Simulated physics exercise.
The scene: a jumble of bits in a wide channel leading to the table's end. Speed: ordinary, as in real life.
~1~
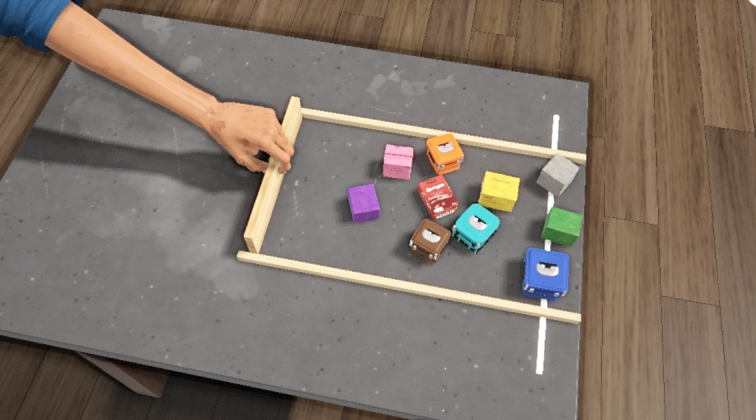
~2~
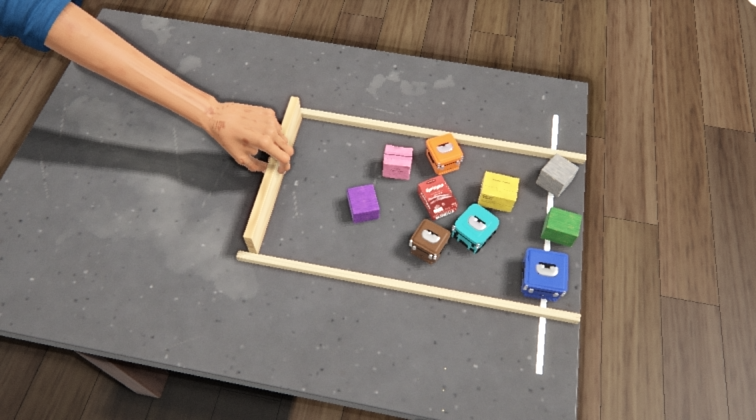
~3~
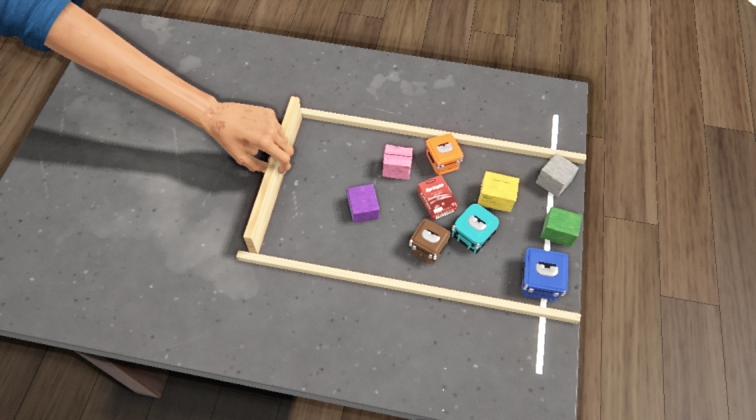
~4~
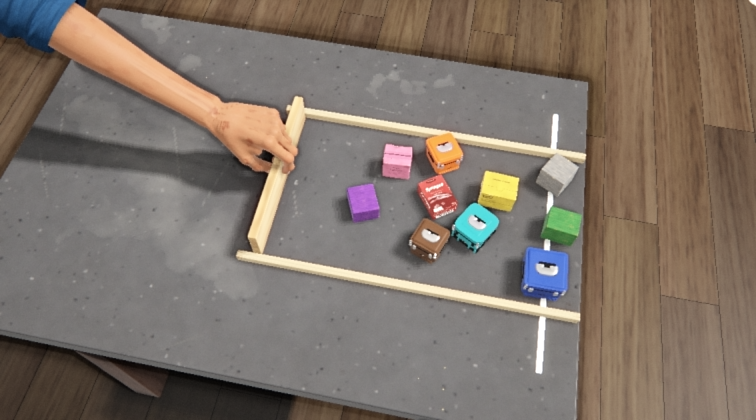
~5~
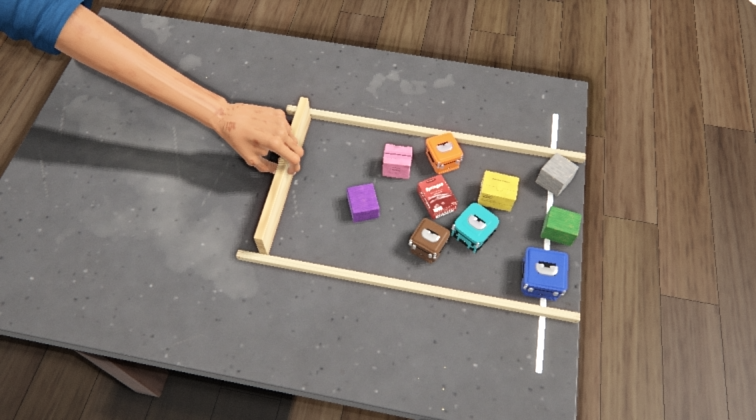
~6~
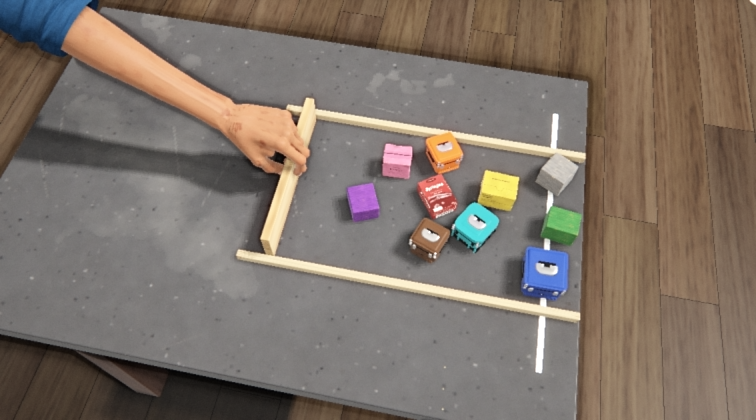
The clip shows small coloured blocks and cases scattered between two wooden strips on a grey table, while a hand at the left holds a wooden board still, then slides it slightly right, without touching the objects.
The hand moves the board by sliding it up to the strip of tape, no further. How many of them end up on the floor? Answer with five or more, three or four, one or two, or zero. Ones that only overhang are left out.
The count that falls is five or more.
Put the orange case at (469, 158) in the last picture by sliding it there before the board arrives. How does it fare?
From that start, the object then is safe.
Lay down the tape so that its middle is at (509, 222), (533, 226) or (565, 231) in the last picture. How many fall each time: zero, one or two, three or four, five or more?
Taking the places one by one, it comes to not one; one or two; five or more.
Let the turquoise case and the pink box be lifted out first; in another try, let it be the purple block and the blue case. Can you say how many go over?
The number fallen is 4, and in the other try 4.
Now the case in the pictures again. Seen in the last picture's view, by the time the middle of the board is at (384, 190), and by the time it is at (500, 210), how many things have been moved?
2 and 10.
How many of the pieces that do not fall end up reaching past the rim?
I'd say 1 of them.
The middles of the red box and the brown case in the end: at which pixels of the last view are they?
In the last picture the red box sits around (572, 220) and the brown case around (563, 278).
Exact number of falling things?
The total comes to 5.
Soon after, none off yet; green block at rest near (561, 226); grey block at rest near (557, 174); blue case at rest near (543, 273).
By the end, the number that fall off is five or more; fallen, turquoise case, yellow box, blue case, grey block and green block.
